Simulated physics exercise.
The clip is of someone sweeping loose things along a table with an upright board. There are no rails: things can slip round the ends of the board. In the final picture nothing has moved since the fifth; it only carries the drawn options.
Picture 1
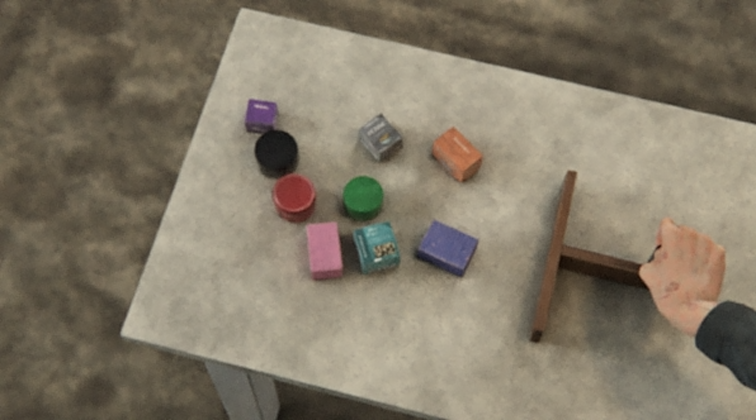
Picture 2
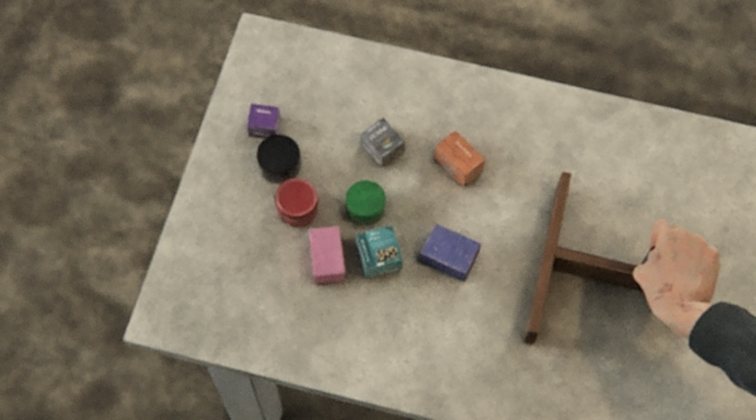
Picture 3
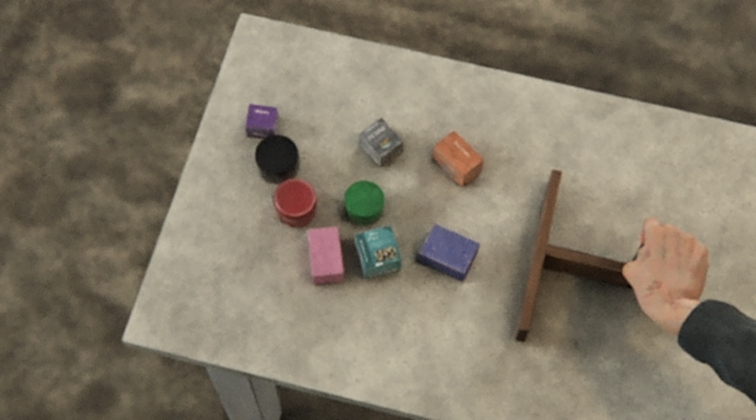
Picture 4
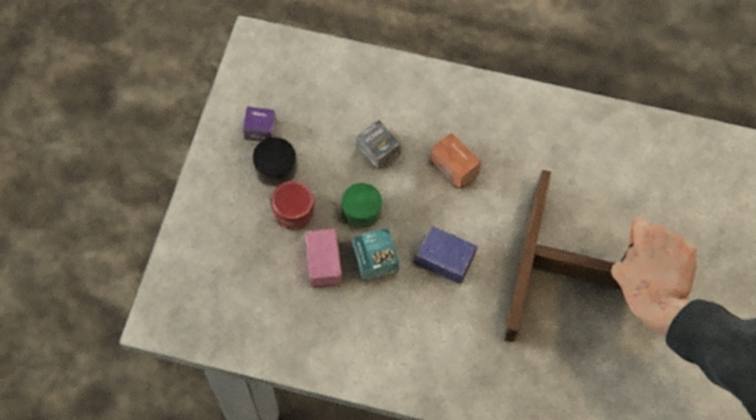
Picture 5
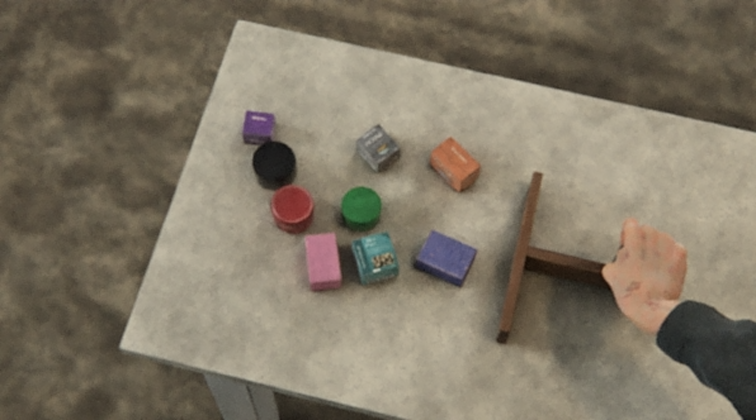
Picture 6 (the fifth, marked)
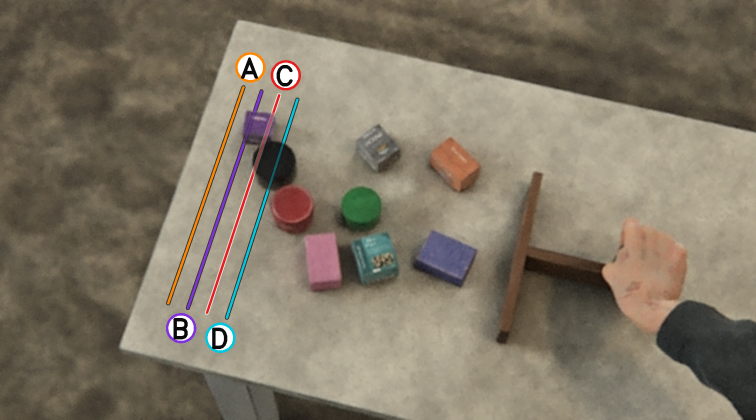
A hand slides an upright wooden board slightly left toward small boxes and tubs on a table.
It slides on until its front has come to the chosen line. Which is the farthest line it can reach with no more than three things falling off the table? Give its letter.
Stop at A.
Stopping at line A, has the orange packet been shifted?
Yes.
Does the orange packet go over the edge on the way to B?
By then, no.
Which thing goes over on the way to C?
The red tub.
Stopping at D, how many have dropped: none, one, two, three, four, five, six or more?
The count is none.
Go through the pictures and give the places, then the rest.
Pink block (325, 251); turquoise packet (376, 248); red tub (295, 199), in the first frame.
Board (551, 249); orange packet (459, 158), in the second frame.
Board (541, 247); green pot (364, 203), in the third frame.
Board (531, 247); purple box (259, 124), in the fourth frame.
Board (522, 249); pink block (324, 262); turquoise packet (375, 258); red tub (293, 210), in the fifth frame.
On the marked copy, A at (207, 191); B at (226, 195); C at (245, 199); D at (264, 204).
With A. Early on, board (408, 222); orange packet (412, 139); pink block (292, 266).
Further on, board (295, 196); red tub (223, 194); black pot (247, 155).
At the end, board (208, 176); red tub over the edge; black pot over the edge; two fallen.
As for the rest, B is within the limit but short; C is within the limit but short; D is within the limit but short.
